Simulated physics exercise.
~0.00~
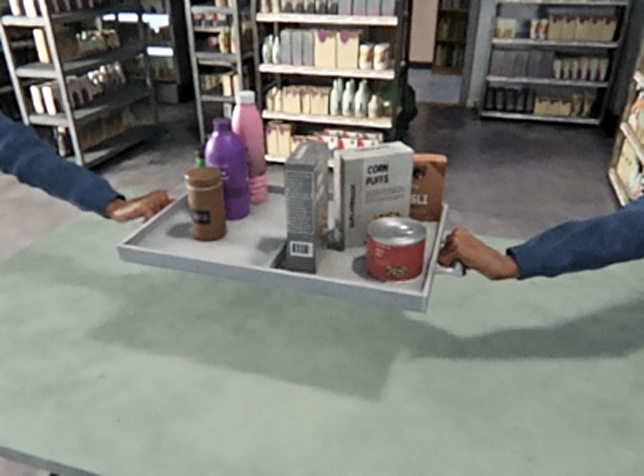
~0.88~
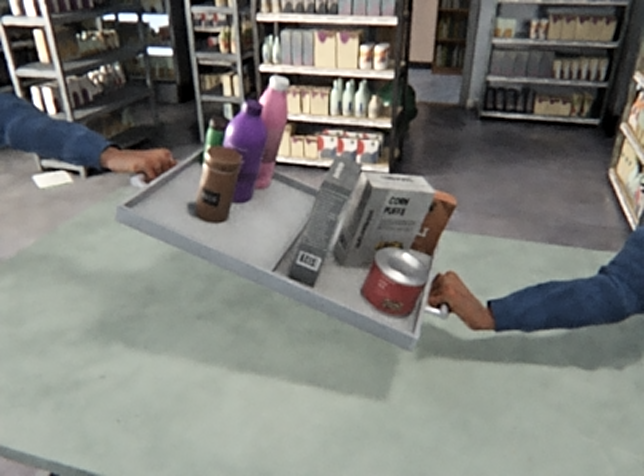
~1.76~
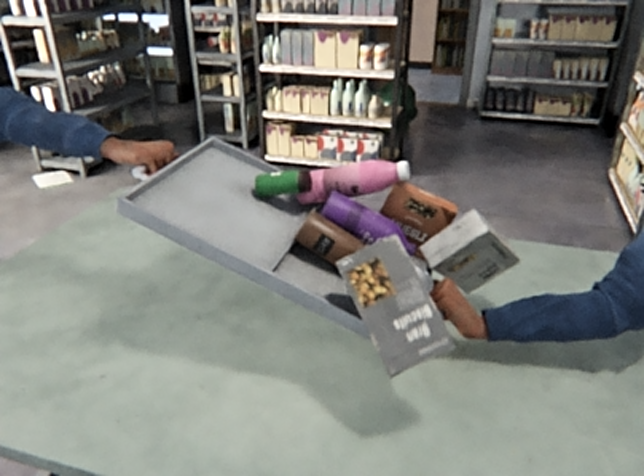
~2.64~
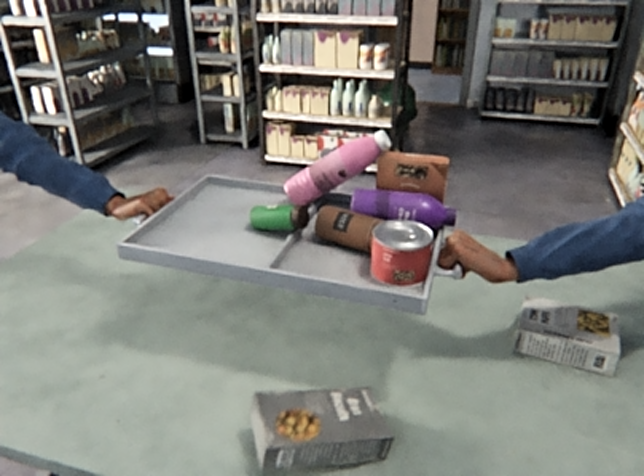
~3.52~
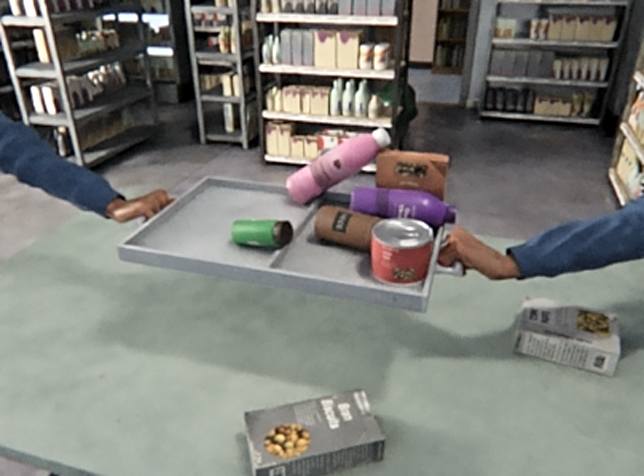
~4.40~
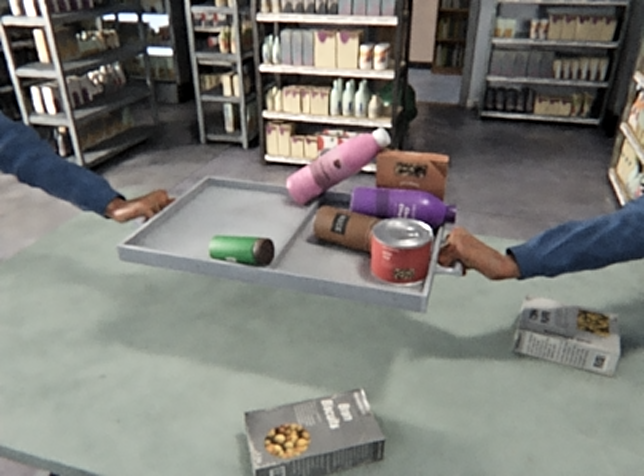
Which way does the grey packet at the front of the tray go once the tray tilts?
It goes down, toppling off the tray and ending up lying on the table below.
